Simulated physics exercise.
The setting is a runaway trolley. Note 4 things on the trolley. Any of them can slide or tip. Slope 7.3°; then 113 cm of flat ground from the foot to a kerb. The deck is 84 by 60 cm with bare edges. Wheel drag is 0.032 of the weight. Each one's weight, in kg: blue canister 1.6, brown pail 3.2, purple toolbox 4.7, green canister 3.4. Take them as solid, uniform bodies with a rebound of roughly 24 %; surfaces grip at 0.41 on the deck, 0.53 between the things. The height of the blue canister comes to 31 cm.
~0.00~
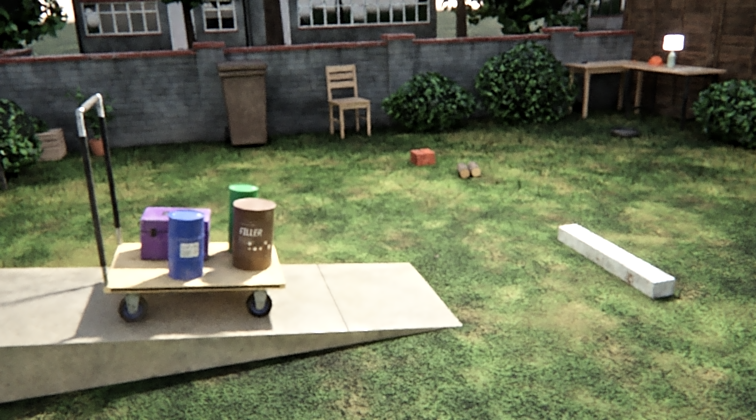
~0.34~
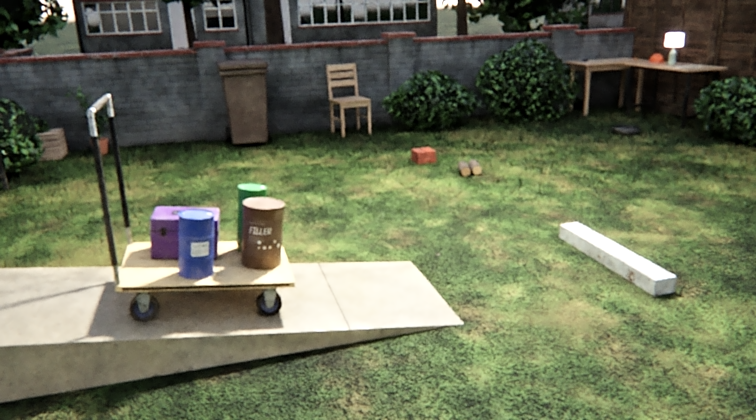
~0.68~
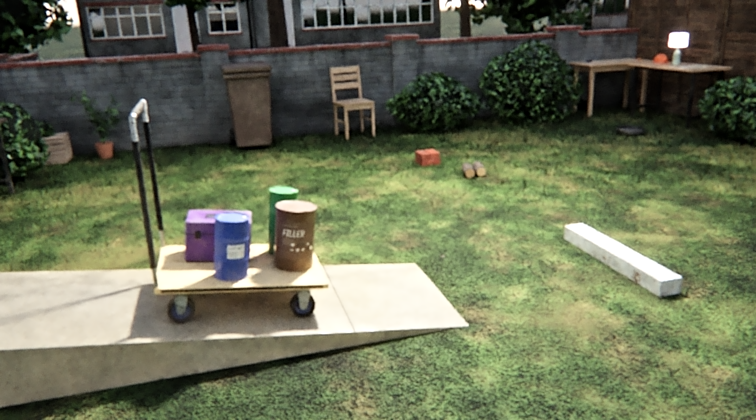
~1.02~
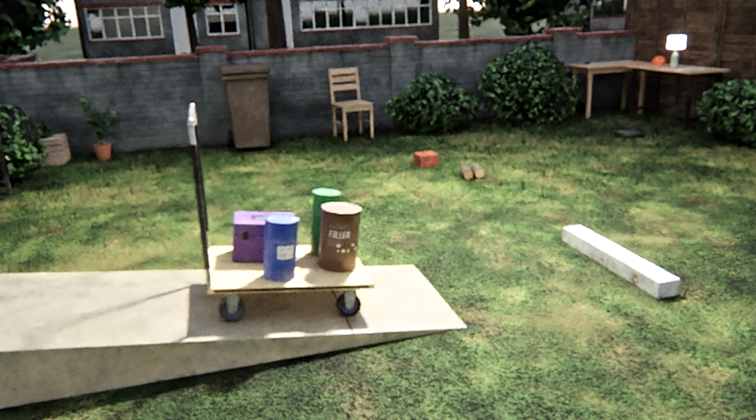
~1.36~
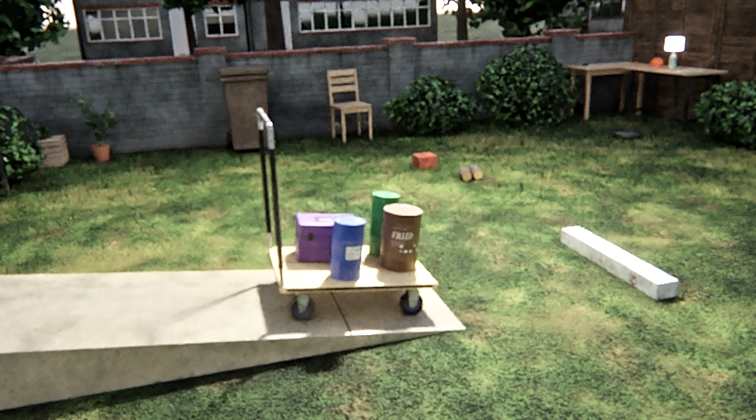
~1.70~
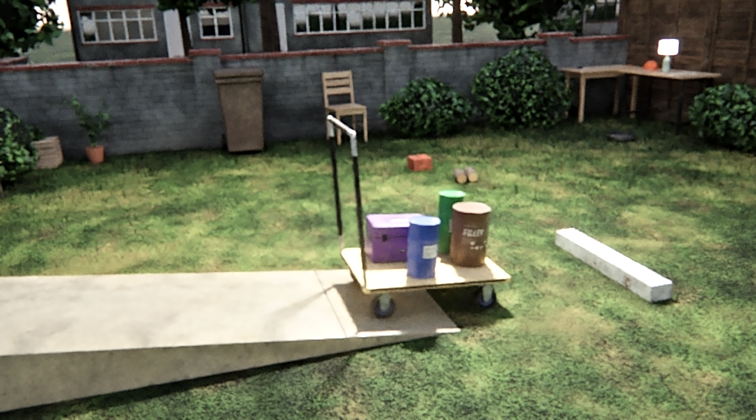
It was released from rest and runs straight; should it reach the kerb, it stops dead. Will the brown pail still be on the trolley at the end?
No.
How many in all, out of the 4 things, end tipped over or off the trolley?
2.
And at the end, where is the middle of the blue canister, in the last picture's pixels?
Rest position, about (588, 229) px.
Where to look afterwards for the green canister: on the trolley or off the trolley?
When everything stops, the green canister is out of bounds.
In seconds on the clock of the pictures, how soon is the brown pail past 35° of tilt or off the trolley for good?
I'd put it at some 2.4 s.
After 2.20 s, 8 cm to the kerb.
After 2.40 s, trolley at the kerb; brown pail moved 13 cm near (612, 216); green canister moved 13 cm; blue canister moved 13 cm.
After 2.60 s, trolley at the kerb; brown pail and green canister now off the trolley; blue canister moved 21 cm; purple toolbox moved 21 cm.
After 2.80 s, trolley at the kerb; purple toolbox moved 21 cm; blue canister moved 21 cm.
In the end (3.2 s), off the trolley, brown pail and green canister; not toppled but over 10 cm from the start, blue canister and purple toolbox. At the end, from the last picture's camera, brown pail near (654, 248).
